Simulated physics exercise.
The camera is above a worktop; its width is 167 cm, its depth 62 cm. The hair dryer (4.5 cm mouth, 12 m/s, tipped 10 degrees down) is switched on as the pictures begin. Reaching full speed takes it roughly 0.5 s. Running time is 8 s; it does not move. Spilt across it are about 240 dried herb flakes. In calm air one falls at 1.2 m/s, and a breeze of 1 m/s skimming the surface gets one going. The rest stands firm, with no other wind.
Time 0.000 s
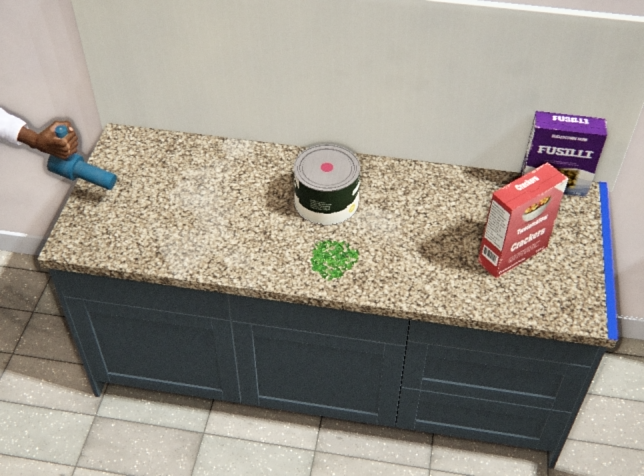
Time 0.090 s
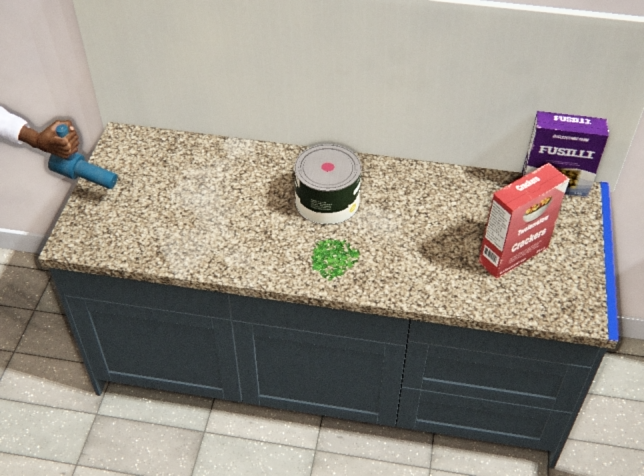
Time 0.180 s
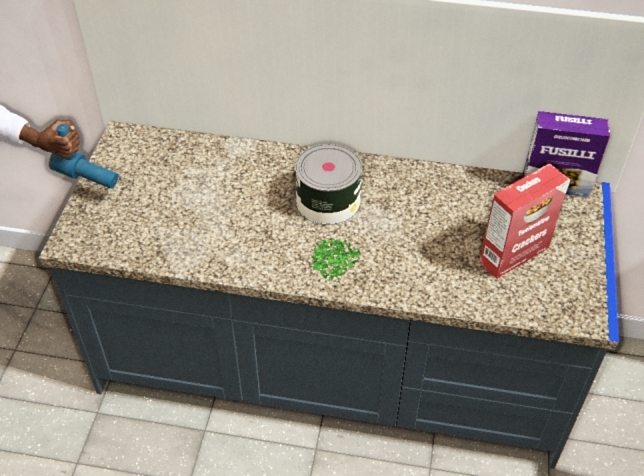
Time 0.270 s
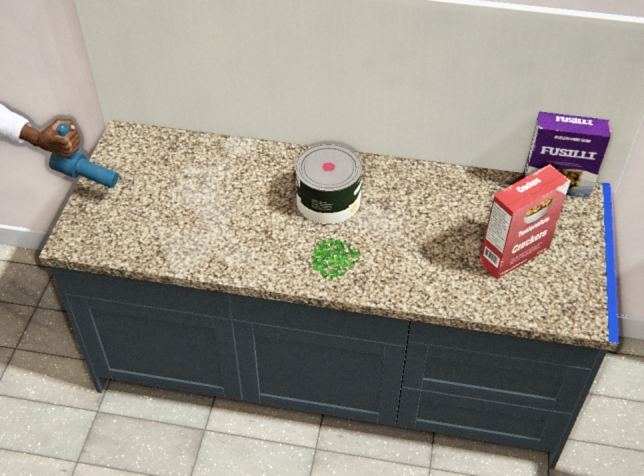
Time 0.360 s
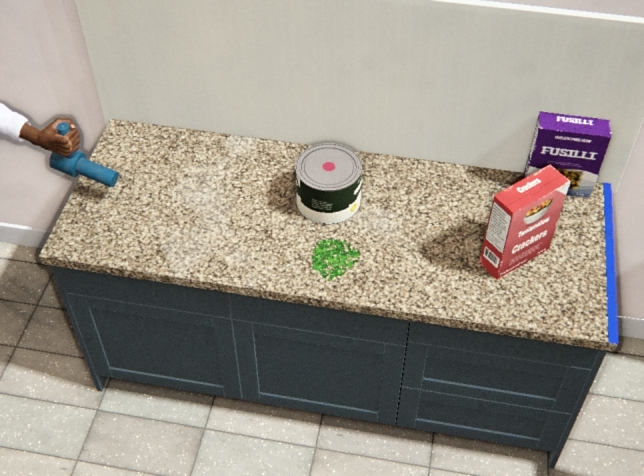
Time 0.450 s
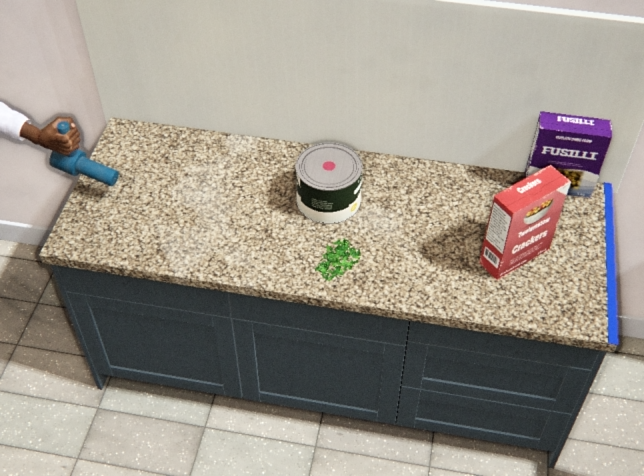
A small patch of green flakes lies still on a speckled stone worktop seen from above, until at the very end some of it shifts slightly right and thins out. At left a hand holds a blue hair dryer steady, tilted down toward the surface. A dark green and white tin sits mid-counter behind the flakes, with red and purple cartons unmoving at right, above dark blue cabinets.
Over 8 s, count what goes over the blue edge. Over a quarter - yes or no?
Over a quarter: Yes.
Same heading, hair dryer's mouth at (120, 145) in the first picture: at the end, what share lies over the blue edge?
The share would be near 5 %.
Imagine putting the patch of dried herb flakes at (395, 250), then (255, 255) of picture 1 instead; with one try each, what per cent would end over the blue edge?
Near 60 % for the first and near 2 % for the second.
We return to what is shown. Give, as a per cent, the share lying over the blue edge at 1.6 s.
30 % or thereabouts.
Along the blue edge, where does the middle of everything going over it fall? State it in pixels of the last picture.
Around (616, 299).
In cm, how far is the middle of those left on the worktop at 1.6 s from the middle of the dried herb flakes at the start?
Measured offset: Approx. 65 cm.
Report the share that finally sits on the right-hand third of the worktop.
Near 15 per cent at the end.
After 1.6 s the count stands so, 30 % are over the blue edge; the middle of those still in play is near (542, 225).
After 2.6 s the count stands so, 36 % are over the blue edge; the middle of those still in play is near (549, 224).
After 4.4 s the count stands so, 39 % are over the blue edge.
After 8.0 s, at the end, 40 % are over the blue edge.
